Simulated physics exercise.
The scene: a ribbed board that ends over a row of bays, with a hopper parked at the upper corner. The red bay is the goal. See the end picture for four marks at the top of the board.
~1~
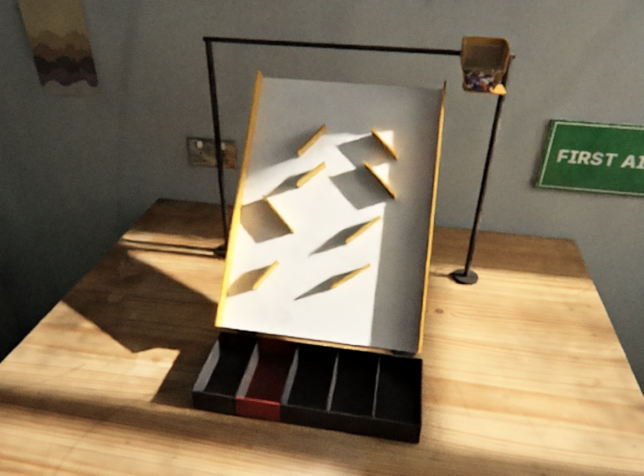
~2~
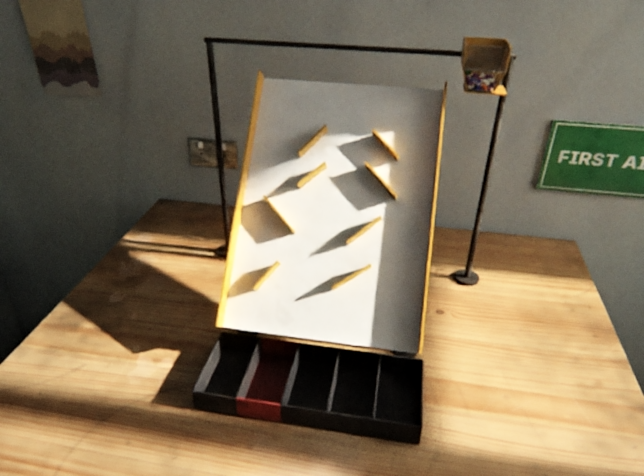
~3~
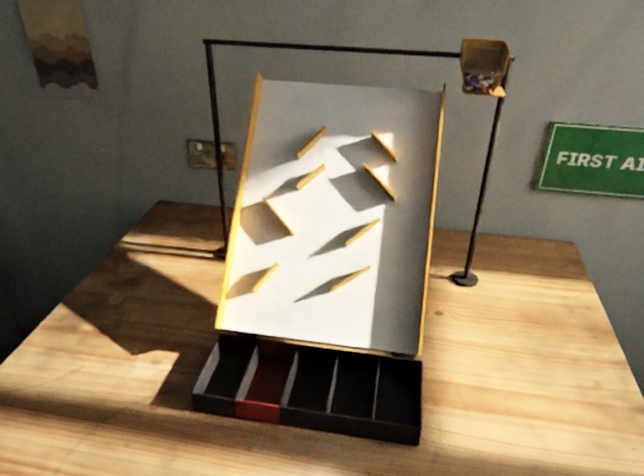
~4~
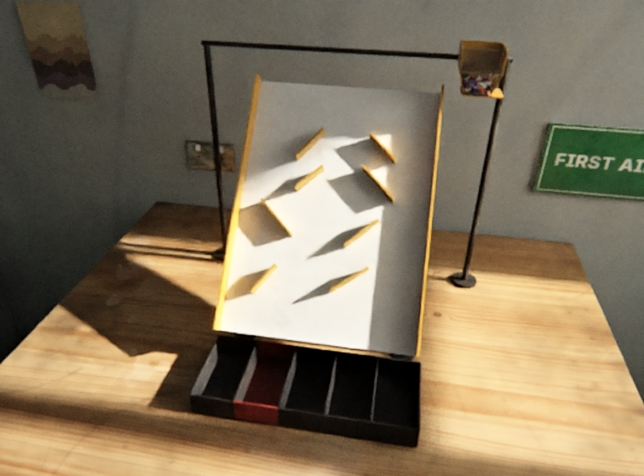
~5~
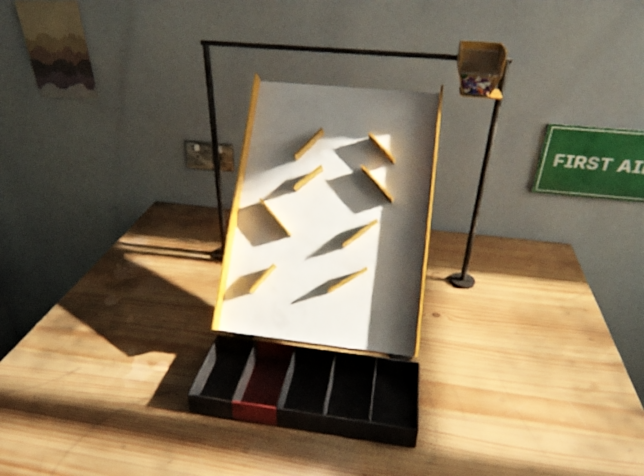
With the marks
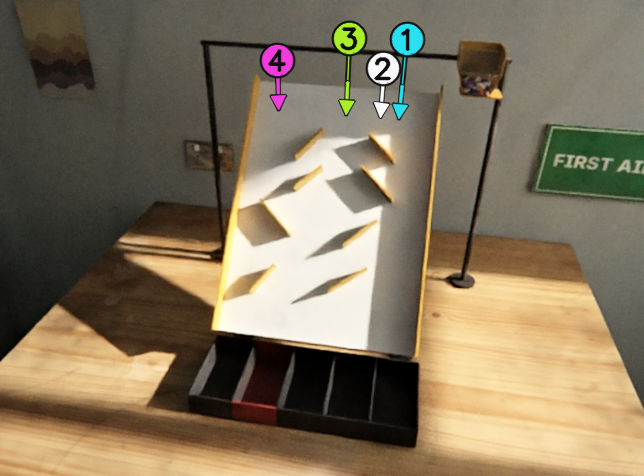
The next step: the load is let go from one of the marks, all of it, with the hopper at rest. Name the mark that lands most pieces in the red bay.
Best: 3.
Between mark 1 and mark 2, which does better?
Here it is mark 2.
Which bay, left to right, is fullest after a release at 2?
The fifth from the left.
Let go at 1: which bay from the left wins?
The fifth from the left.
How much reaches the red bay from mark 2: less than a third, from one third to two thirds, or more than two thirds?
Less than a third.
On the marked copy, mark 1 meets the board at (399, 113); mark 2 meets the board at (380, 112); mark 3 meets the board at (346, 109); mark 4 meets the board at (278, 104).
For mark 1, none in the red bay, all in other bays.
For mark 2, a small part in the red bay, most in other bays, a small part outside the box.
For mark 3, about a third in the red bay, about two thirds in other bays.
For mark 4, none in the red bay, nearly all in other bays, a stray few outside the box.
